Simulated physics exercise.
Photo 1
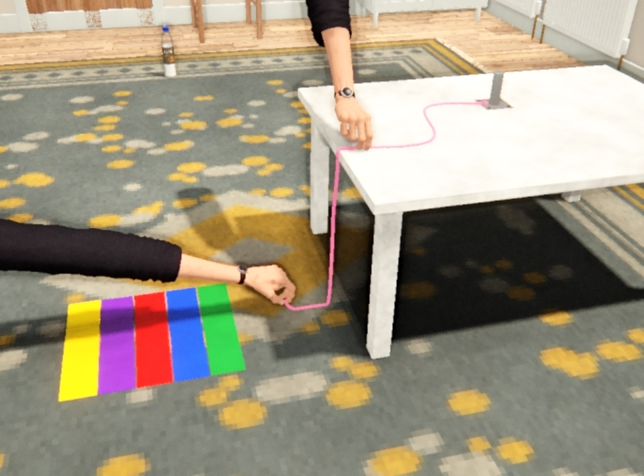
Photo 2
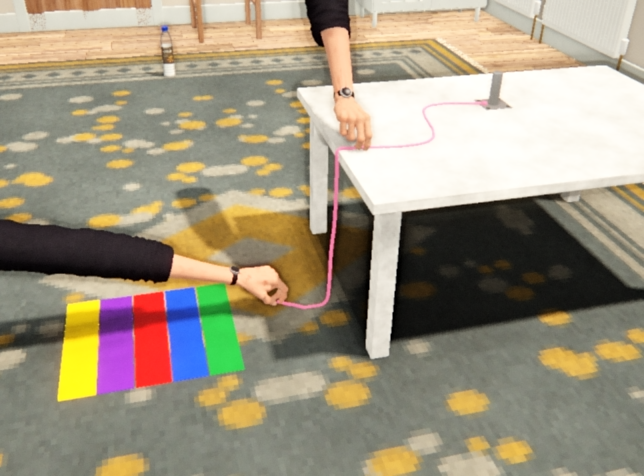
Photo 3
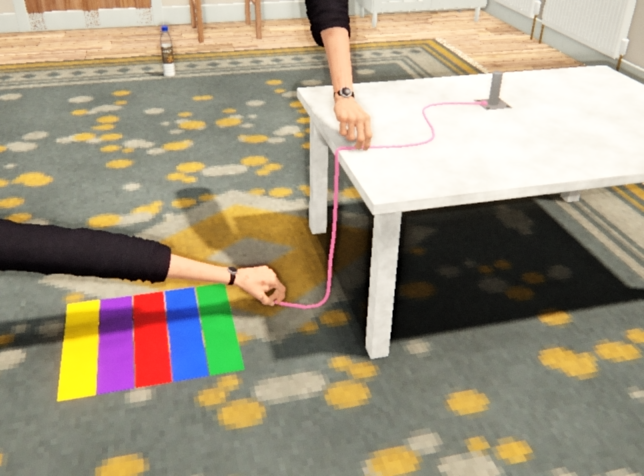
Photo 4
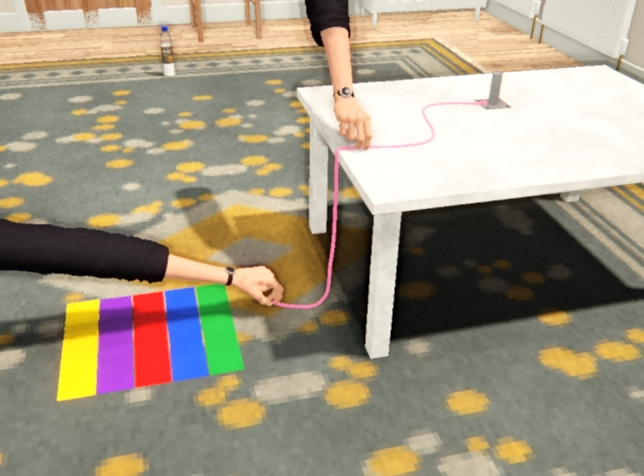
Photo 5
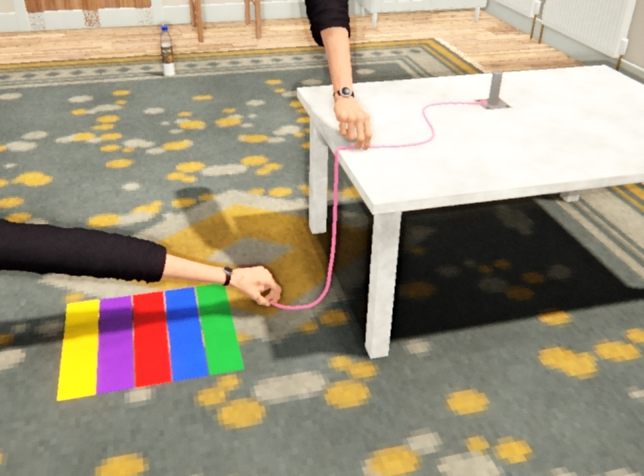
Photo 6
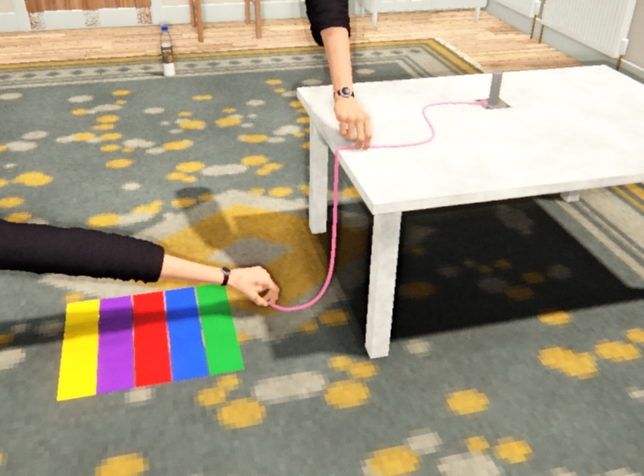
The clip opens on a white table with a pink cord curving across its top, one hand pinching it at the edge while another holds its lower end near five coloured strips on the carpet. The lower hand shifts slightly left, drawing the hanging cord into a smoother curve.
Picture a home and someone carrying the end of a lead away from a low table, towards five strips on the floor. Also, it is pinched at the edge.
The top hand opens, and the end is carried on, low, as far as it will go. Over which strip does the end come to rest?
Over the purple strip.
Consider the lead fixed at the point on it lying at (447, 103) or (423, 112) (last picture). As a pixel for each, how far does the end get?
Approximately (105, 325) and (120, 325), respectively.
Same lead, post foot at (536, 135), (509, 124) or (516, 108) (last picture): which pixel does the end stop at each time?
It works out at around (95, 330), (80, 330) and (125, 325) for the three tries.
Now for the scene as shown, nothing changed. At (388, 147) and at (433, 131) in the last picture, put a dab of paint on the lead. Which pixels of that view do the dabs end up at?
At (328, 150), then (387, 129).
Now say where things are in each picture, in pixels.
In the first frame, end (285, 301); green (225, 355); blue (190, 360); red (154, 366); purple (117, 372); yellow (79, 378).
In the second frame, end (278, 302); lead through (455, 104) (428, 121) (406, 146) (337, 162) (334, 230) (329, 291).
In the third frame, end (275, 302).
In the fourth frame, end (273, 302); lead through (455, 104) (427, 121) (406, 146) (337, 161) (334, 230) (328, 291).
In the fifth frame, end (271, 302).
In the sixth frame, end (269, 302); lead through (455, 104) (427, 120) (406, 146) (337, 161) (334, 230) (324, 290).
A little later, end near (170, 317); over blue.
Next, end near (130, 323); over purple.
When it is tight, end near (105, 326); over purple. The end stops over the purple strip.
